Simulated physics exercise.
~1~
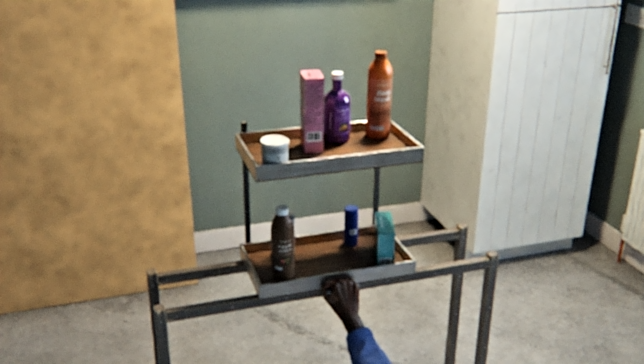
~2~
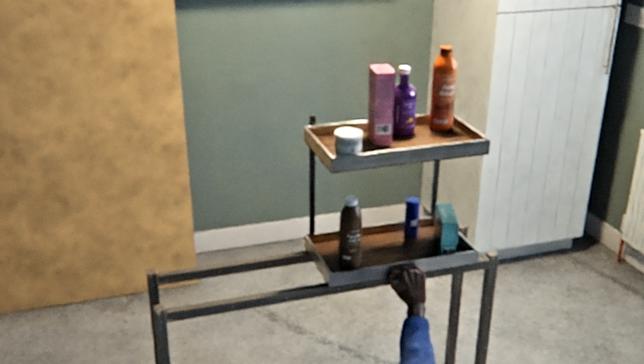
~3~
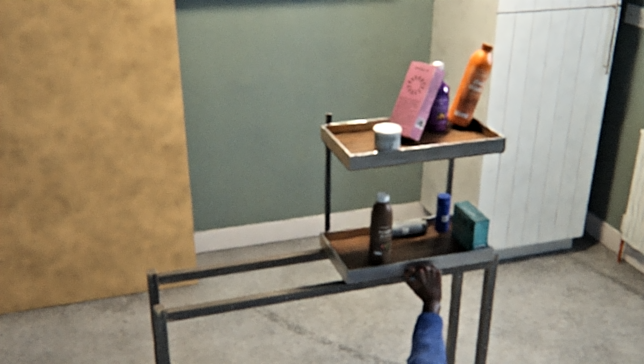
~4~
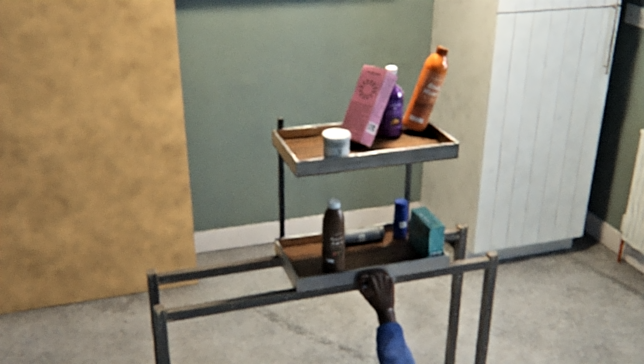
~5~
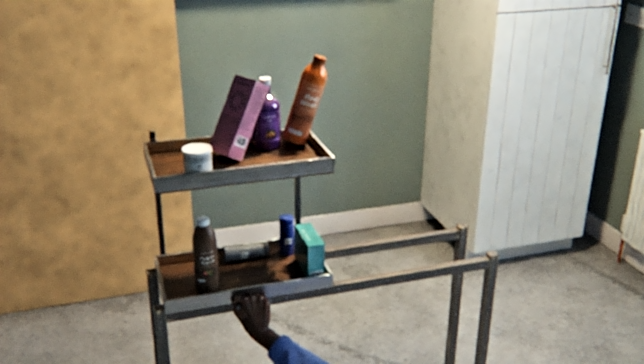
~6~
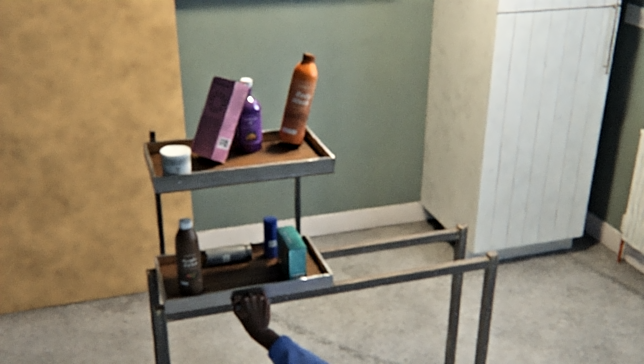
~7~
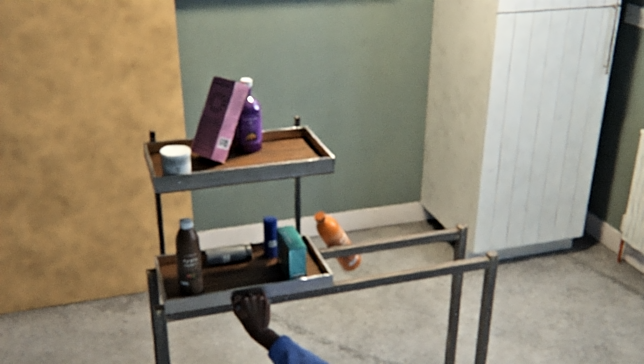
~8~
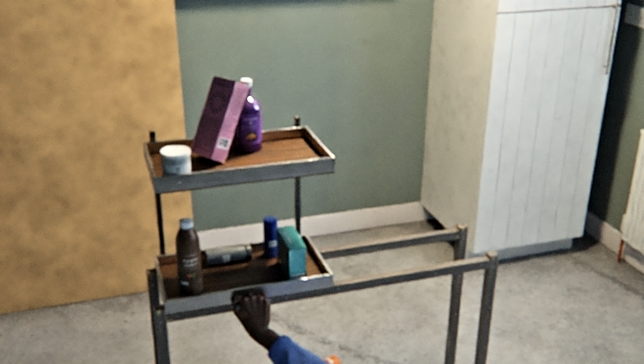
At the start, a two-level tray holding bottles, cartons and a small white tin sits midway along a metal frame, with a dark hand in a blue sleeve at its front edge. The tray slides right with the hand to the end of the frame, where the orange bottle and pink carton tilt and a grey container topples on the lower level. It then travels back left to the far end, its load still leaning. There the orange bottle tumbles off the right side and drops toward the floor, while everything else stays aboard.
